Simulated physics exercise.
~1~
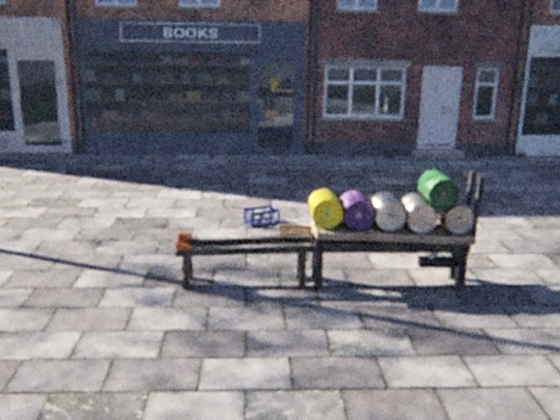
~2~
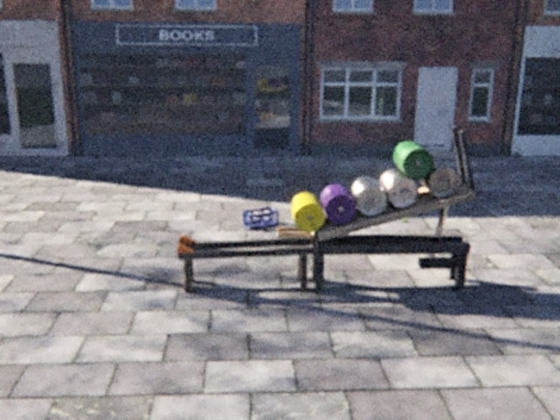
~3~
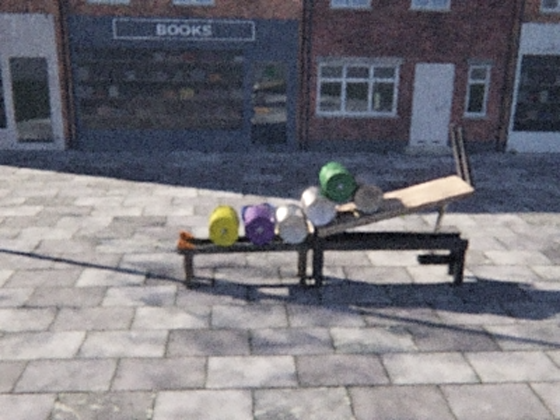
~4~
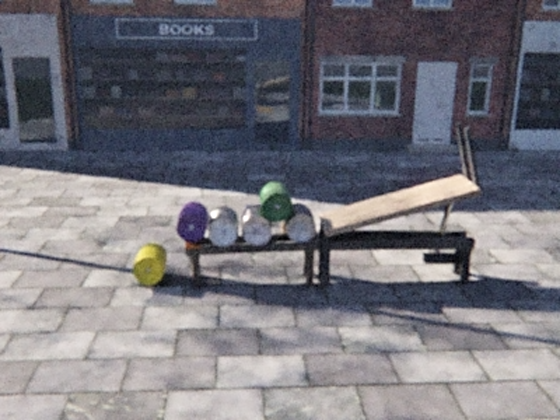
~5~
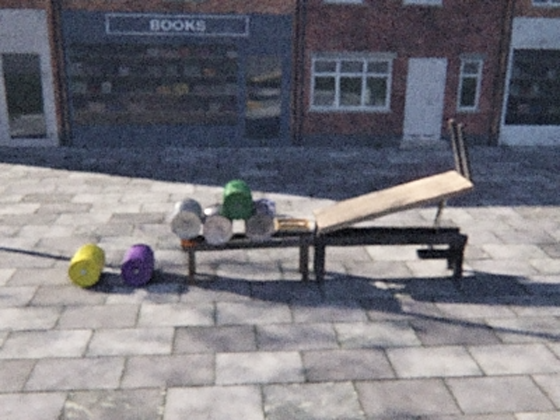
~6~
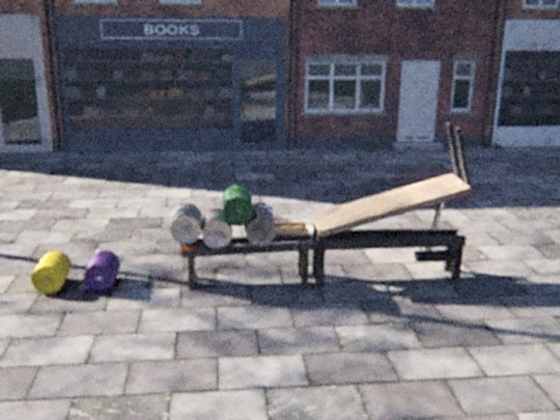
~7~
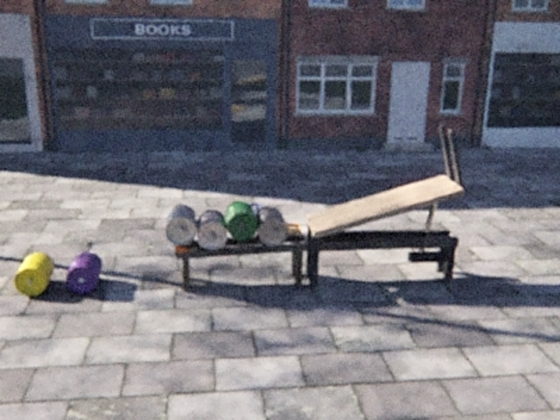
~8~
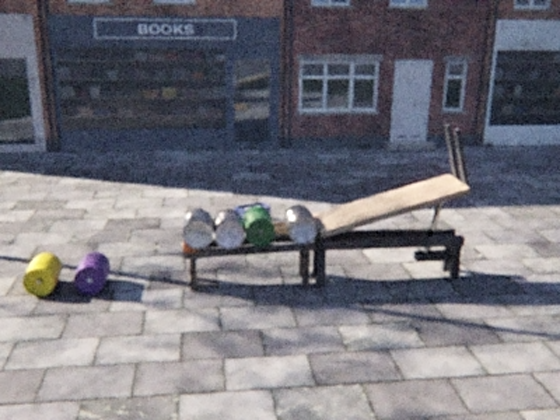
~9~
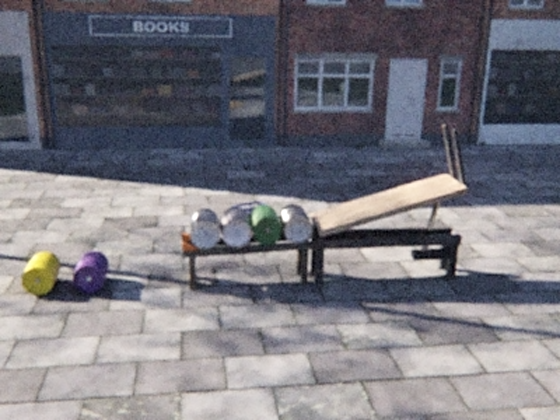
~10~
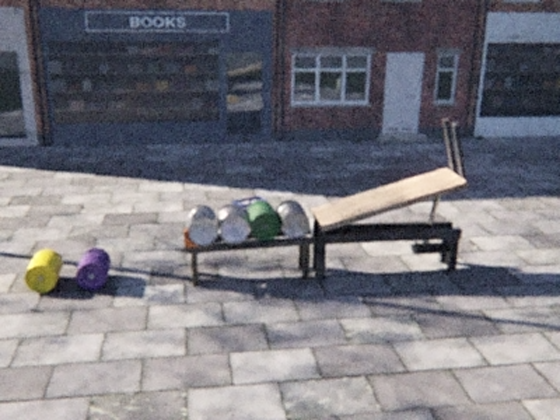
A wooden deck tilted up and sent six kegs rolling left along a low rack, where the yellow and then the purple one dropped off the far end onto the paving, while the green one settled down among the silver ones left on the rack.
